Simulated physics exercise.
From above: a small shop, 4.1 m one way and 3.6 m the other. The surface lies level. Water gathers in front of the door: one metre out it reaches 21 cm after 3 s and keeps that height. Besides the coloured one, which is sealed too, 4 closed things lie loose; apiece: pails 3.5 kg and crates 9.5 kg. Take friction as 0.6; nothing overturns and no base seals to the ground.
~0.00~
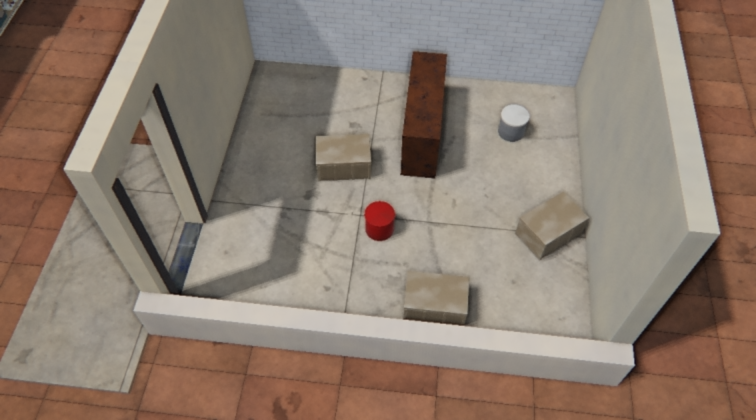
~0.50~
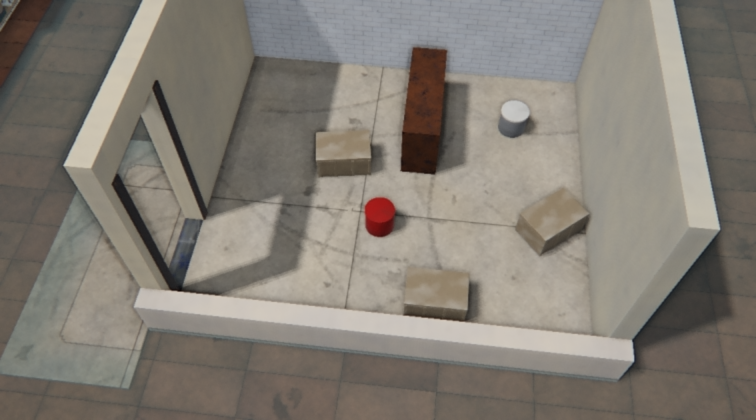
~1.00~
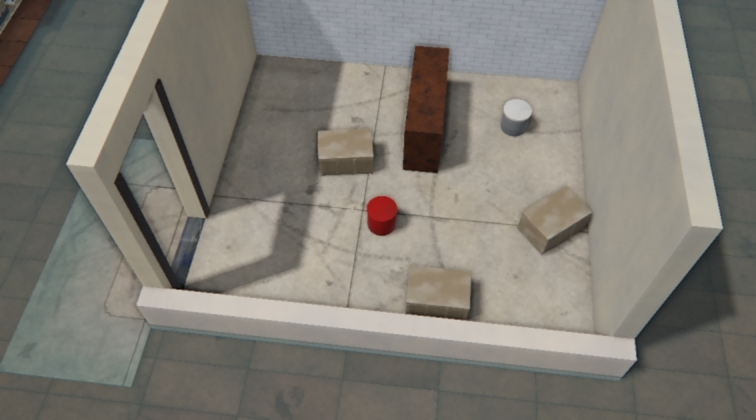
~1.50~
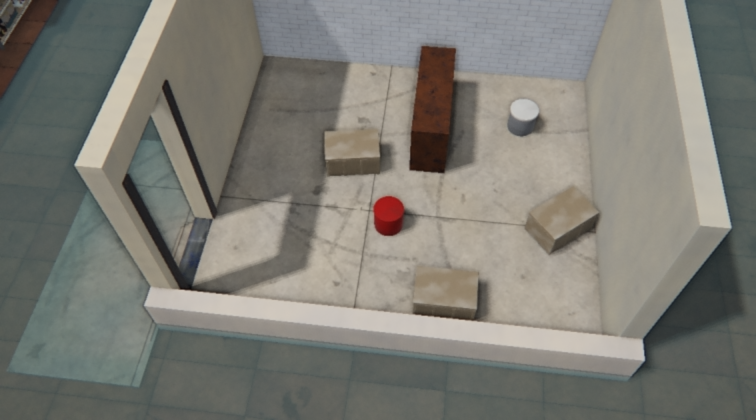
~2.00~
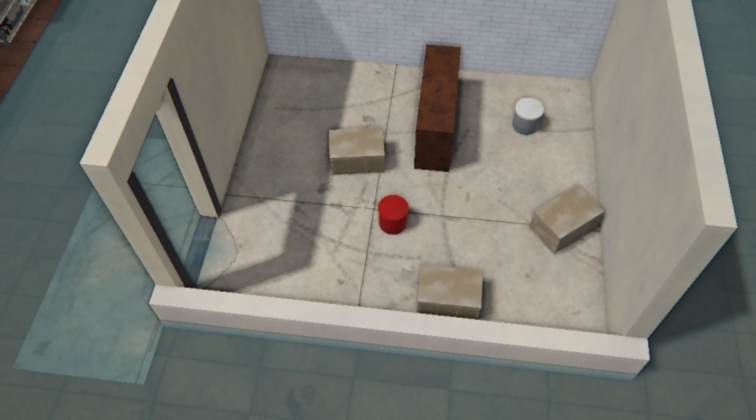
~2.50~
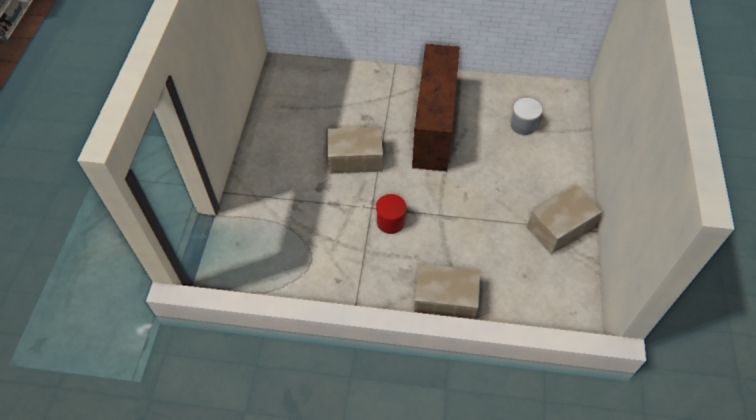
The clip opens on a small shop seen from above, its level floor dry, with a red pail, a grey one and three crates standing loose. Water spreads over the paving outside, deepening in colour, then creeps in through the doorway on the left and across the nearby floor, while nothing inside shifts.
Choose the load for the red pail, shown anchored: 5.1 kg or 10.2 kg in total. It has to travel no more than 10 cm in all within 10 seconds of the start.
I expect that only the higher weight holds it.
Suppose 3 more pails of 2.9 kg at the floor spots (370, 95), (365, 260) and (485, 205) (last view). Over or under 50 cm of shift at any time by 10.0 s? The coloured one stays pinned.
In turn: Short of it, past it, over.
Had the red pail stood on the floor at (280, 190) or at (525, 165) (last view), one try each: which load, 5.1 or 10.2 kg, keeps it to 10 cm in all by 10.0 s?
In turn: Either load holds; it takes the larger.
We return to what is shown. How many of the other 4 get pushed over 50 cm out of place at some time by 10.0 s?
I count 3.
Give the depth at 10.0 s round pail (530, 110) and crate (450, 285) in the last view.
About 8 and 9 cm.
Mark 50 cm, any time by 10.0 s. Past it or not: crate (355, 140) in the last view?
It is short of it.
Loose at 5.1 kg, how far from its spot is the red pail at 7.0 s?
Roughly 100 cm.
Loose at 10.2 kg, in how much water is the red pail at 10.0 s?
Roughly 7 cm.
After 3.5 s the red pail would be 0 cm from its start with 5.1 kg and 0 cm from its start with 10.2 kg; 2 cm of water round it then.
After 4.5 s the red pail would be 24 cm from its start with 5.1 kg and 0 cm from its start with 10.2 kg; 5 cm of water round it then.
After 7.0 s the red pail would be 90 cm from its start with 5.1 kg and 0 cm from its start with 10.2 kg; 5 cm of water round it then.
After 10.0 s the red pail would be 202 cm from its start with 5.1 kg and 0 cm from its start with 10.2 kg; 7 cm of water round it then.
